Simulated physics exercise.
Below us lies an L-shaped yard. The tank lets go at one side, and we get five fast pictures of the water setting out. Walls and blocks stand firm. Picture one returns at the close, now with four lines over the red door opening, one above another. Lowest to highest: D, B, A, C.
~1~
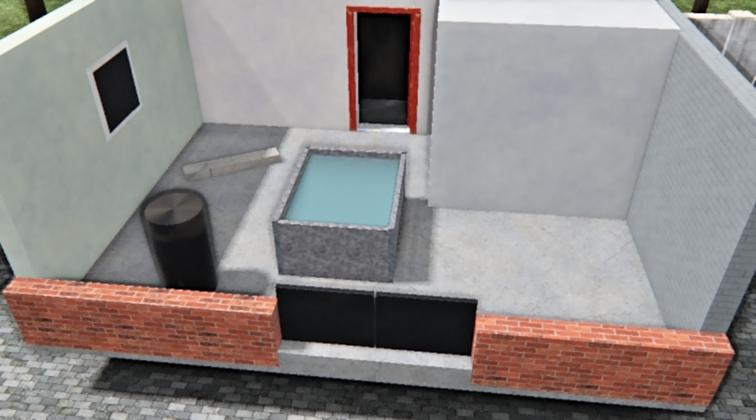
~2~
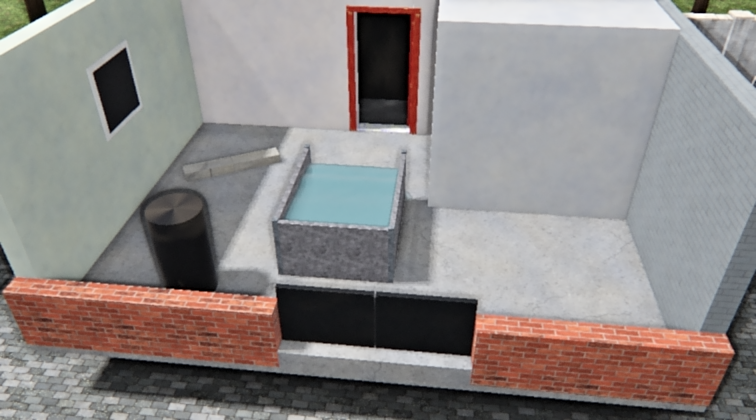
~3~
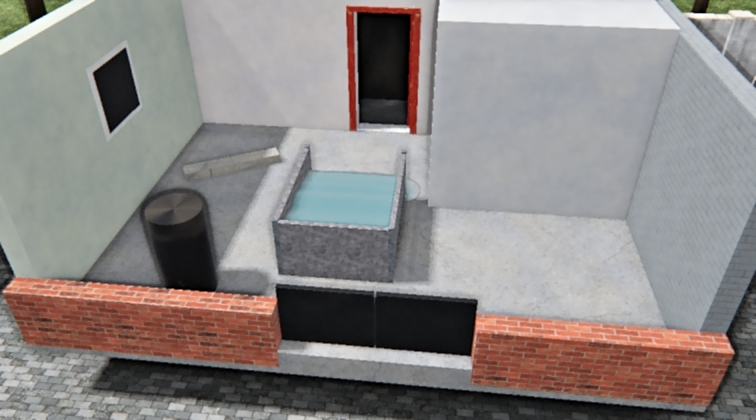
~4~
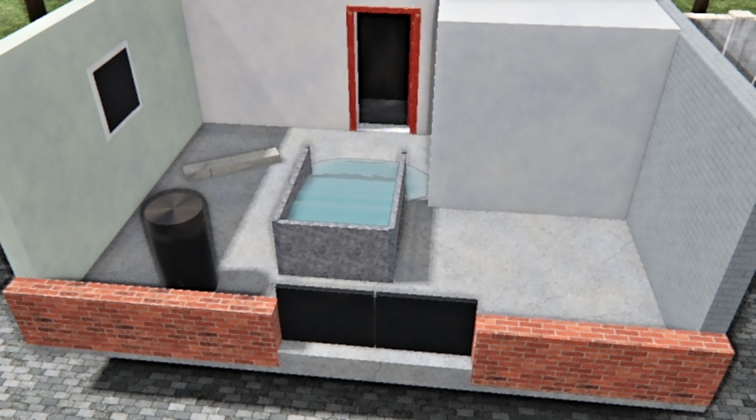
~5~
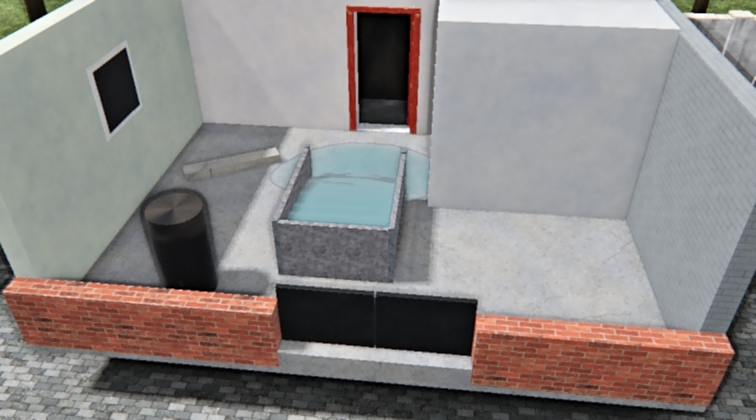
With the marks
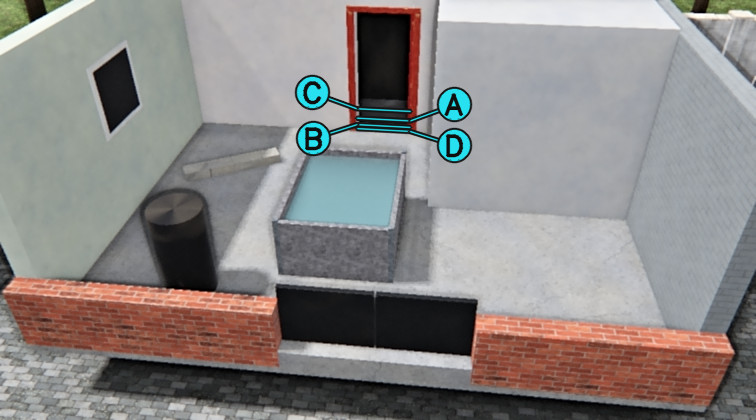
Water in a raised stone tank dropped a little as the tank's back wall vanished, then poured out behind it and spread across the grey yard toward the red-framed doorway, while everything else stayed still.
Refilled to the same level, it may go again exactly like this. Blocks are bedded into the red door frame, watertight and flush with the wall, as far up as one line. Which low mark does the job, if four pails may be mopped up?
Take C.
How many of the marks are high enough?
One of the four.
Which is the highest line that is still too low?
Line A.
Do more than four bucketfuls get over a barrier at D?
Yes.
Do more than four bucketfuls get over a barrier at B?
Yes.
On the marked copy, A at (383, 119); B at (383, 126); C at (383, 110); D at (383, 130); from the bottom up D, B, A, C.
With A, about 10 bucketfuls get in.
With B, dozens of bucketfuls pour in.
With C, a splash gets over, under a bucket.
With D, dozens of bucketfuls pour in.
